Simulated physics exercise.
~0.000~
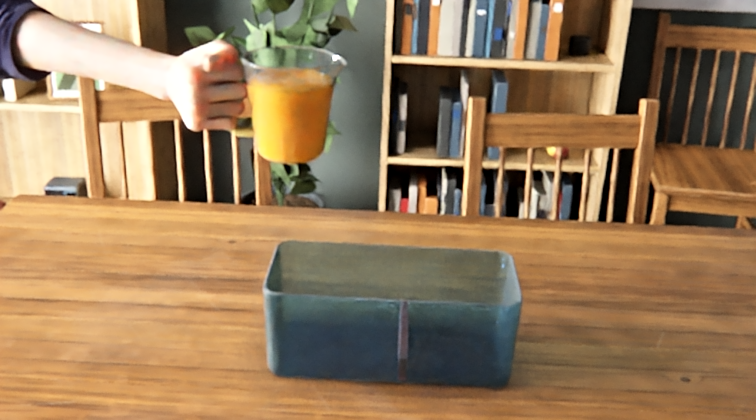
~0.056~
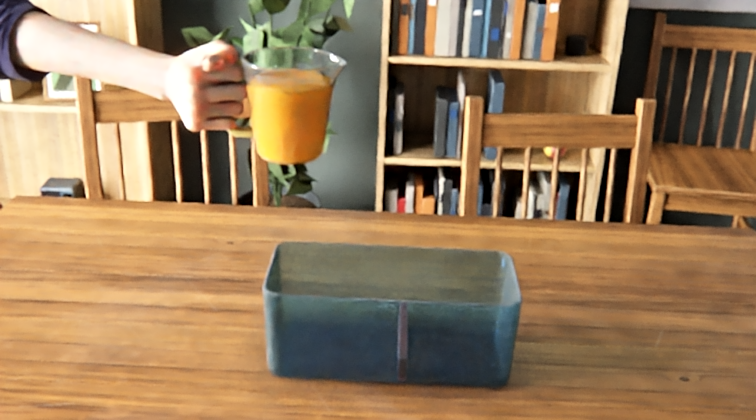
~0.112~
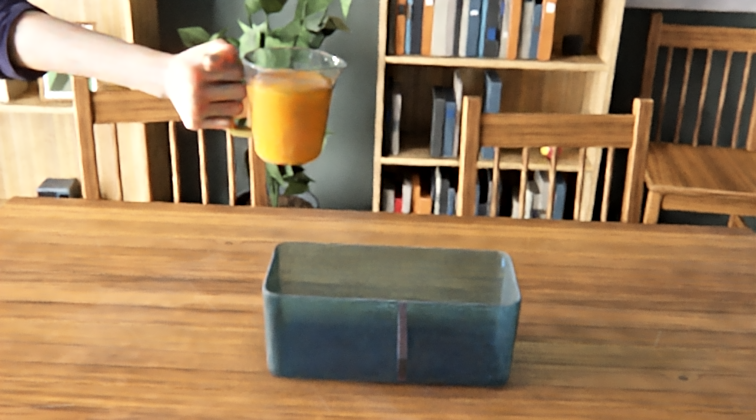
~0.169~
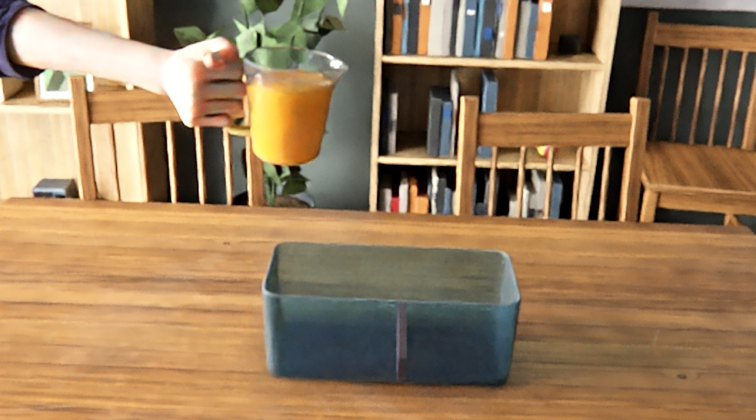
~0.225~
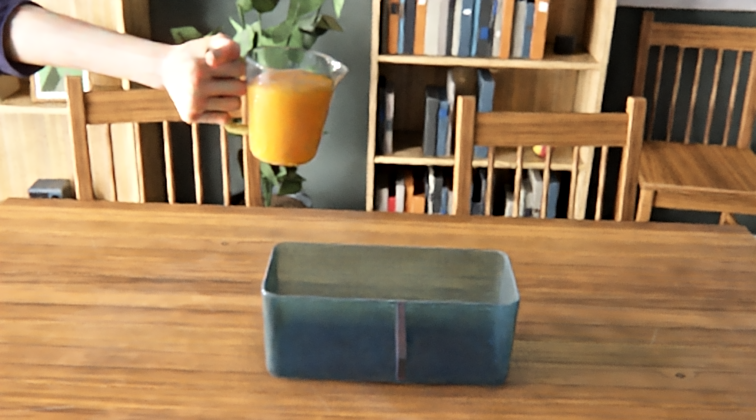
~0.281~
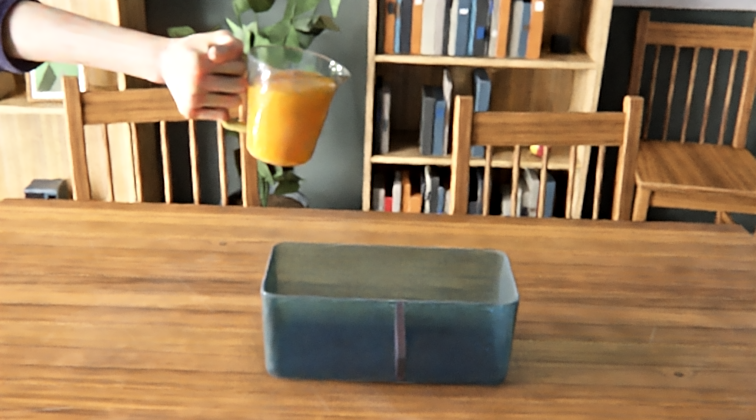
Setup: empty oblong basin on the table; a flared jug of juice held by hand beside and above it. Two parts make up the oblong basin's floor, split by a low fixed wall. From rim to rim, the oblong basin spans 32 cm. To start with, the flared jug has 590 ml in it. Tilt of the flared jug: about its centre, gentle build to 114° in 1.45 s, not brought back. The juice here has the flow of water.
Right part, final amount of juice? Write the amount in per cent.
67 per cent.
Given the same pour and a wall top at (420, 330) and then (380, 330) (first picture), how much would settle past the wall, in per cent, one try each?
35 then 90 %.
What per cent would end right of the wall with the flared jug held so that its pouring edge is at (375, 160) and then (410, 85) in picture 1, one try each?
The first try gives 75 percent and the second 85 percent.
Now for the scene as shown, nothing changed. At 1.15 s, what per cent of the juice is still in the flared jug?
About 16 per cent.
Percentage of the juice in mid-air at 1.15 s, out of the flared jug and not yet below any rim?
28 in a hundred, give or take.
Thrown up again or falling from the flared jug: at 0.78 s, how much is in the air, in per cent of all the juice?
Some 18 % is the figure.
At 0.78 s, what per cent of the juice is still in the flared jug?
Fraction remaining: Approx. 80 per cent.
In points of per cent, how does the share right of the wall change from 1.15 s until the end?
Looks like it went upward, around 16 per cent.
After 0.78 s the tilt is 64° and 81 per cent is still to pour, 1 is left of the wall and 1 right of it.
After 1.15 s the tilt is 102° and 16 per cent is still to pour, 6 is left of the wall and 50 right of it.
After 1.53 s the tilt is 114° and 0 per cent is still to pour, 29 is left of the wall and 69 right of it.
After 1.95 s the tilt is 114° and 0 per cent is still to pour, 32 is left of the wall and 67 right of it.
In the end 32 per cent lies left of the wall, 67 right of it and 2 outside.
